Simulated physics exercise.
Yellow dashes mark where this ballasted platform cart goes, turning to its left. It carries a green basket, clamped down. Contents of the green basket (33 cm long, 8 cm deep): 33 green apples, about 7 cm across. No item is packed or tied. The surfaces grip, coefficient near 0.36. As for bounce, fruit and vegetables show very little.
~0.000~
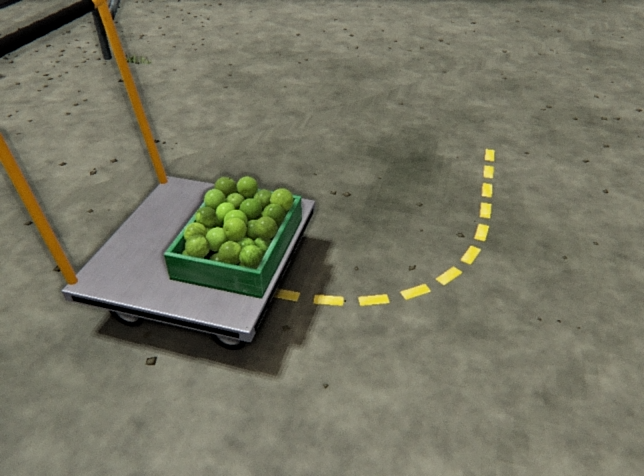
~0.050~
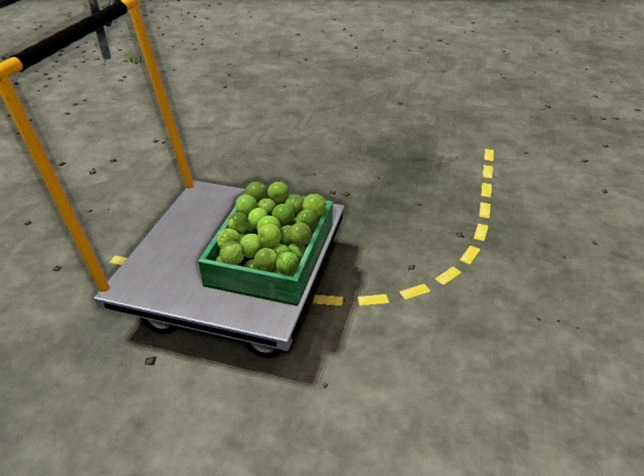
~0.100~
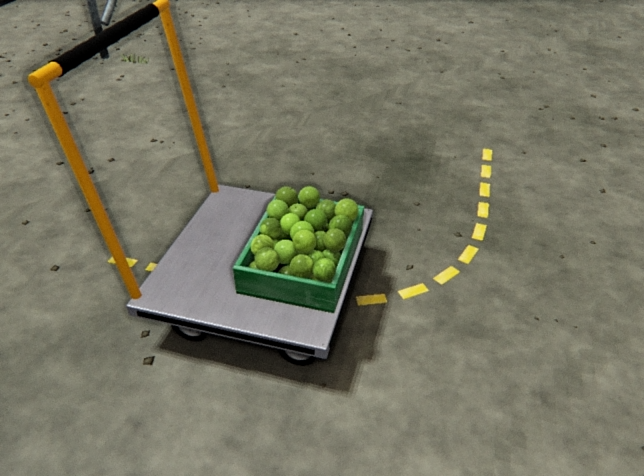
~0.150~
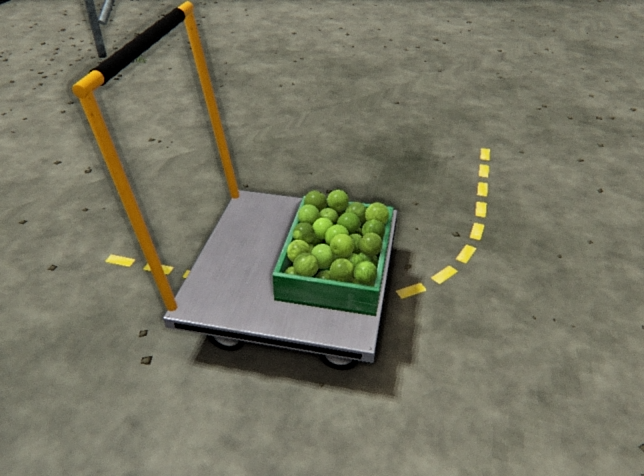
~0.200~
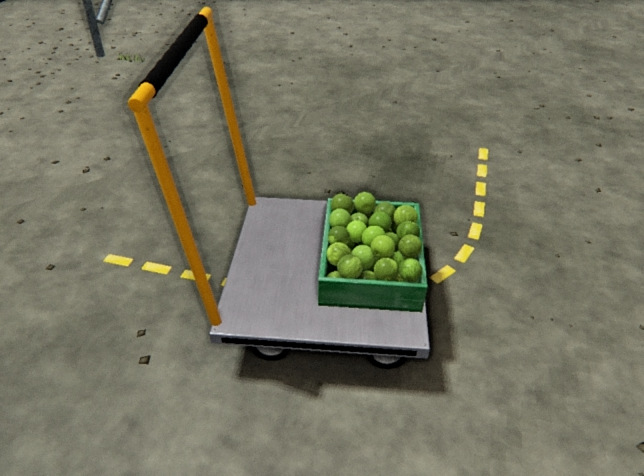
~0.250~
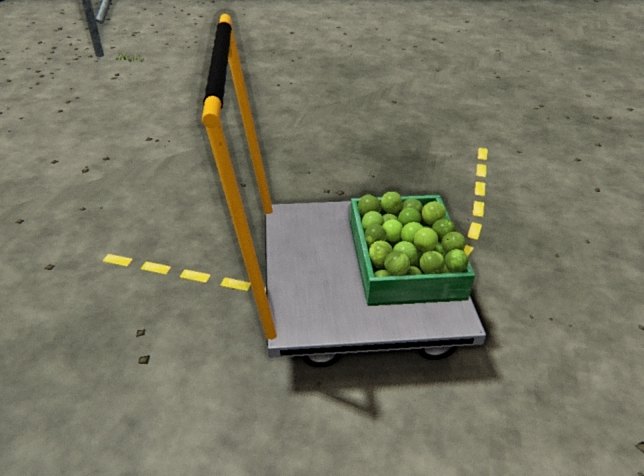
At first, a flat trolley with an orange handle rolls rightward across a concrete floor along a dashed yellow line, carrying a green basket heaped with green apples. It then swings gradually to its left, following the line's curve, while the basket rides in place and the apples stay piled inside.
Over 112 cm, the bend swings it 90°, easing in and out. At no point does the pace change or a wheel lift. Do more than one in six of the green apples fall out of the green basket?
Yes.
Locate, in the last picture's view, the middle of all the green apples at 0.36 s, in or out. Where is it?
At about (480, 215).
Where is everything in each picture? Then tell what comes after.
In the first frame (each is followed by its nearest rim corner in this view), green basket, (259, 270); 0° round, 0 cm rolled; none out.
In the second frame, green basket, (296, 277); 0° round, 10 cm rolled.
In the third frame, green basket, (334, 284); 0° round, 21 cm rolled.
In the fourth frame, green basket, (377, 287); 4° round, 31 cm rolled.
In the fifth frame, green basket, (424, 283); 11° round, 41 cm rolled.
In the sixth frame, green basket, (471, 272); 20° round, 51 cm rolled; none out.
After 0.36 s, green basket 32 in, 1 out.
After 0.47 s, green basket 28 in, 5 out.
After 0.63 s, green basket 24 in, 9 out.
Final count (at 1.08 s), green basket 24 in, 9 out. Asked share, 9 of 33, 27 per cent.
